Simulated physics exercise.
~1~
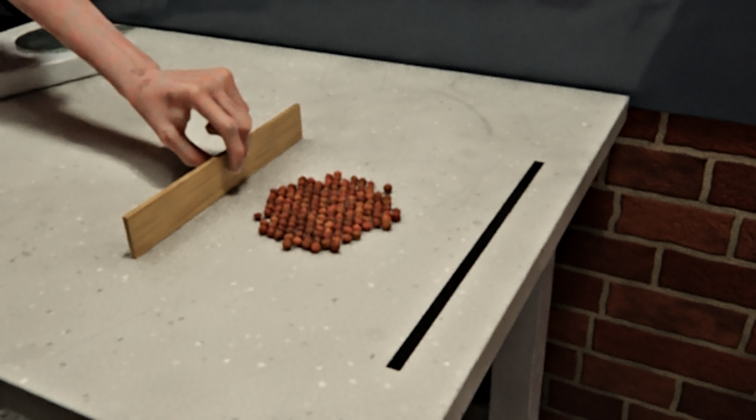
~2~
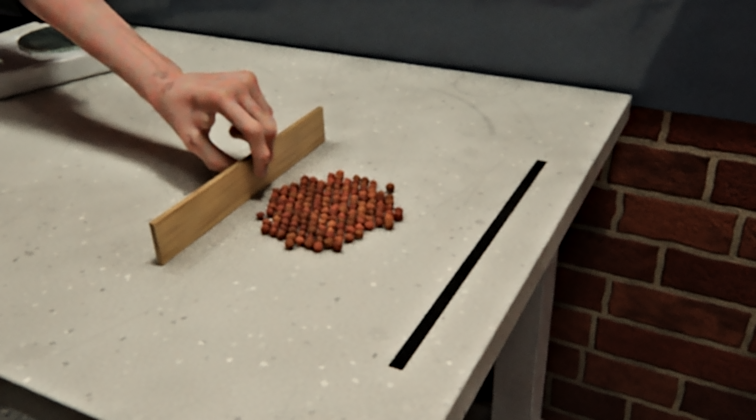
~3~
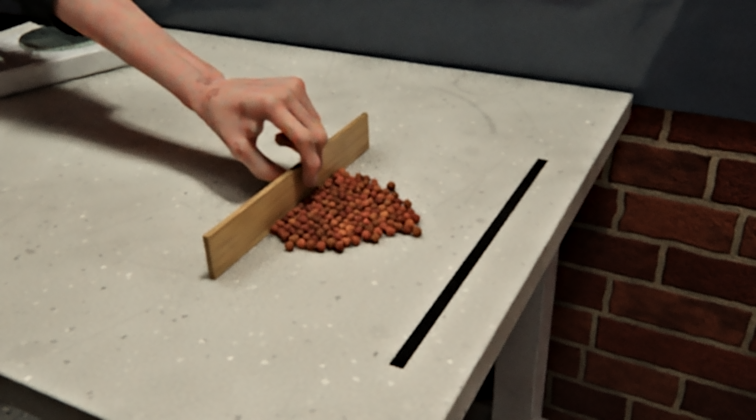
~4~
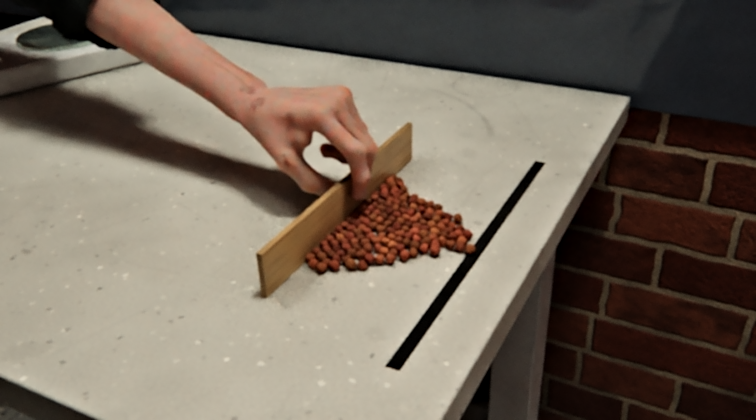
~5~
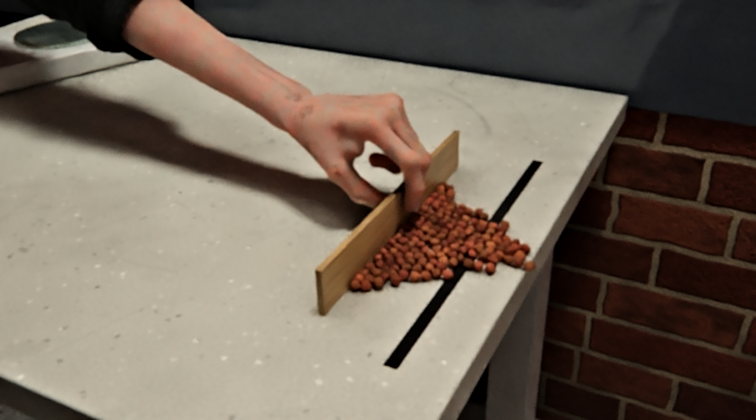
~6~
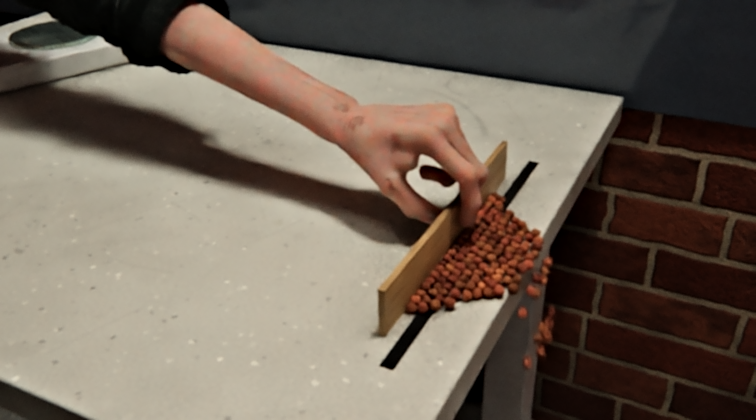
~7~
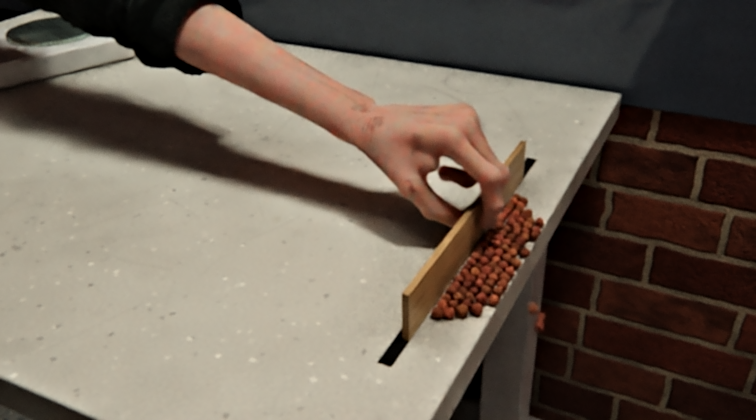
On a pale speckled table beside a brick wall, a hand slides an upright strip of wood rightward, pushing a patch of small reddish-brown pieces across a black tape line until some drop off the edge, and the strip ends at the tape with many pieces still on the table.
